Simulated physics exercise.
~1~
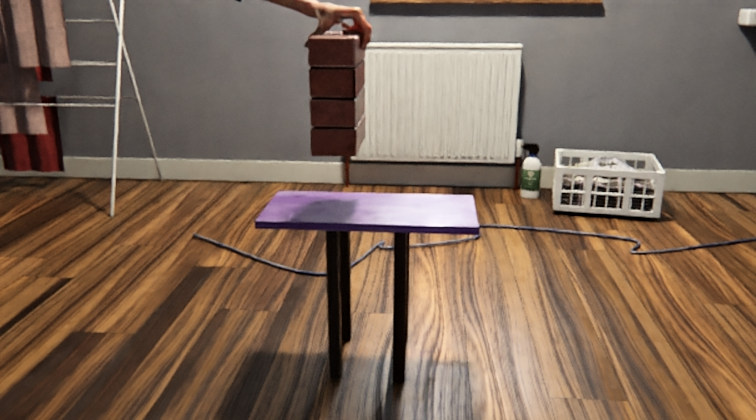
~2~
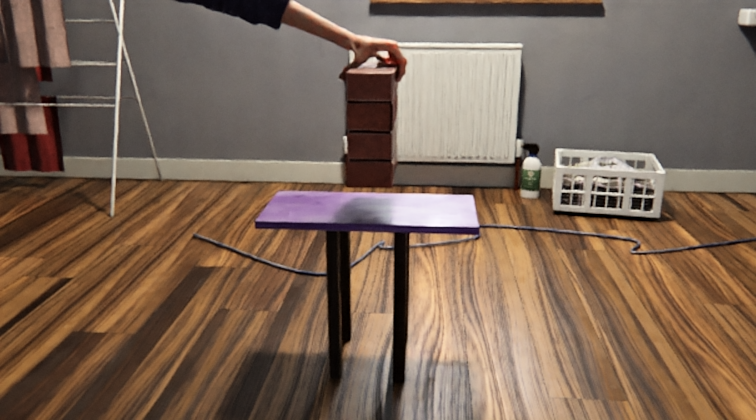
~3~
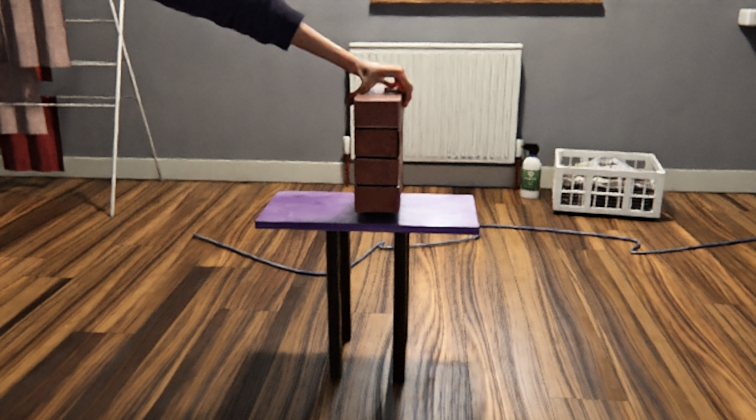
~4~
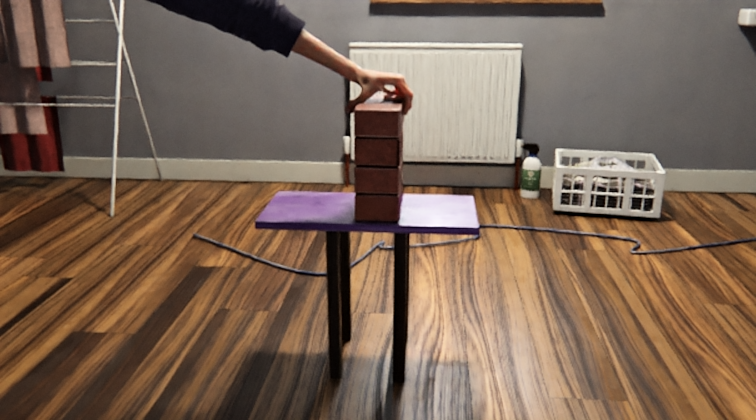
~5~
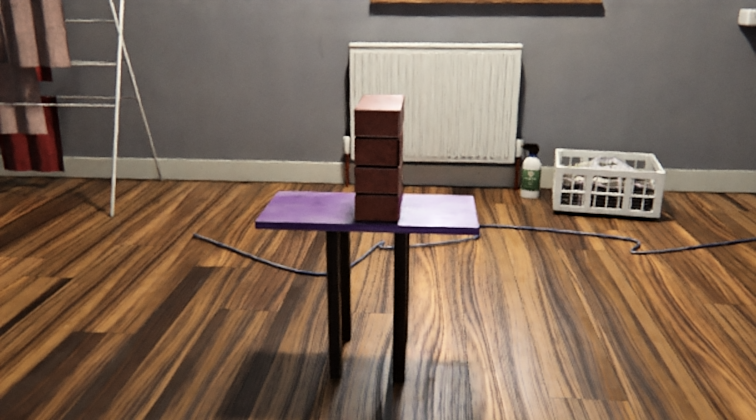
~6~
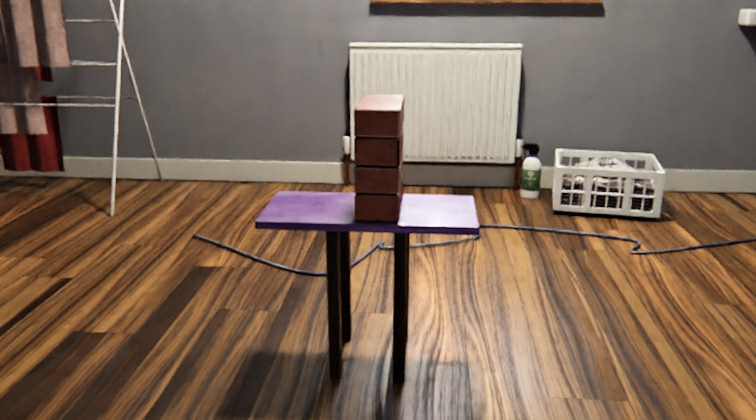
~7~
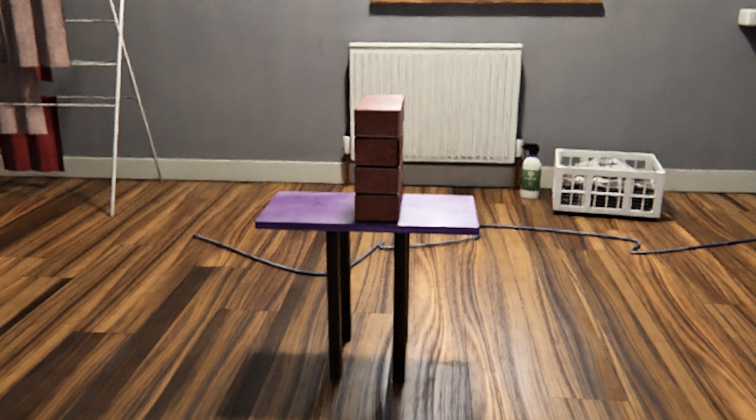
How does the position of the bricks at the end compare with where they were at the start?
At the start the bricks are held in the air above the purple stand. By the end they are lower and slightly further right, resting on top of it.
